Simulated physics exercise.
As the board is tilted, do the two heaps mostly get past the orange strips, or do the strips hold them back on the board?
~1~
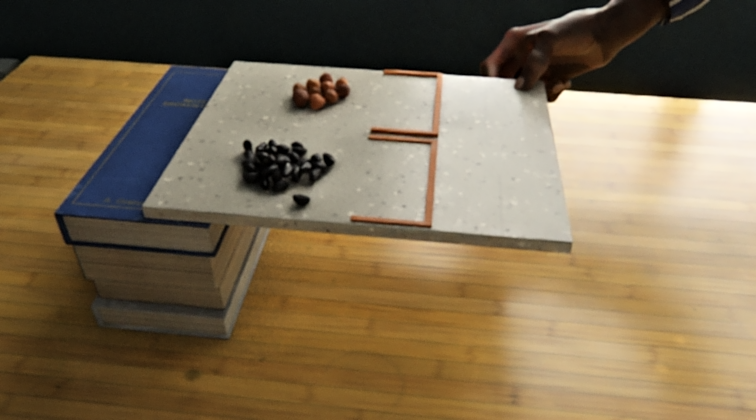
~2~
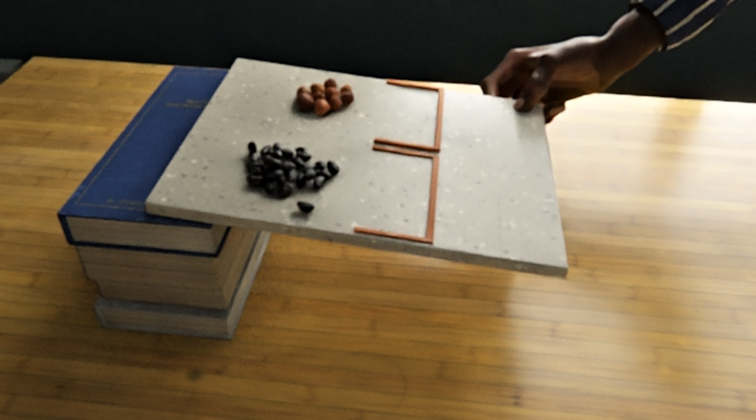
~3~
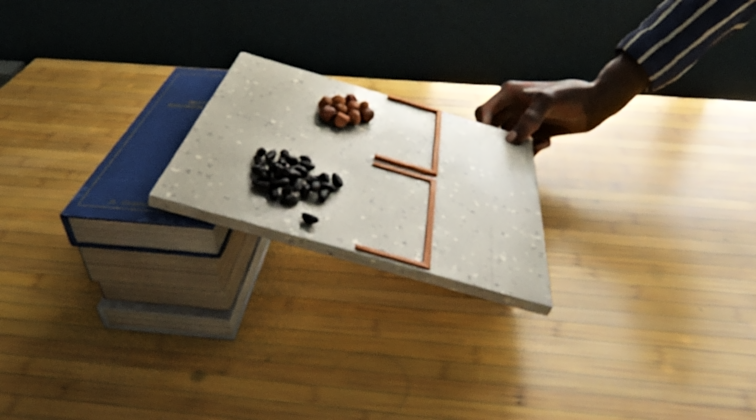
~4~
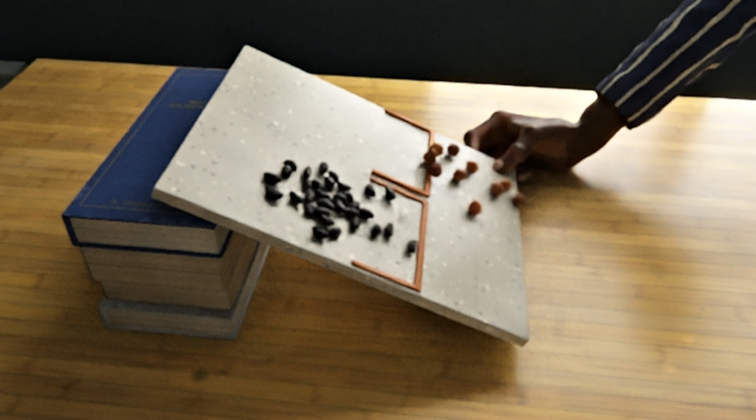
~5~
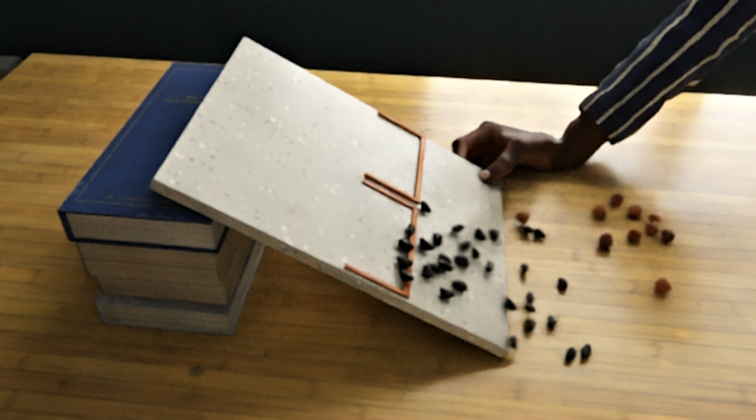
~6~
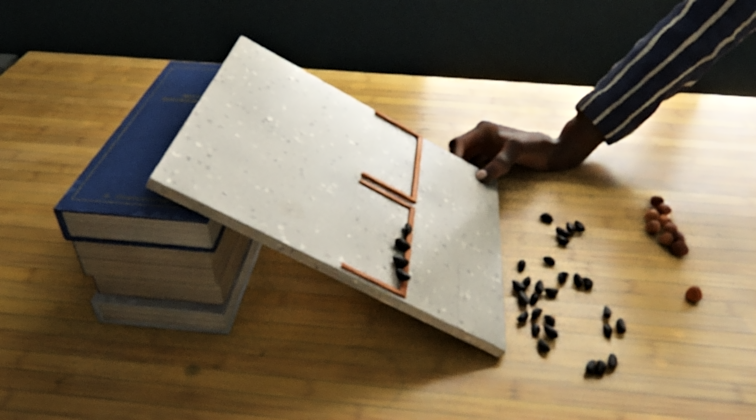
Both heaps get past the strips. All of the reddish-brown balls and most of the black pieces end up on the table, while a few black pieces stay against the nearer strip.
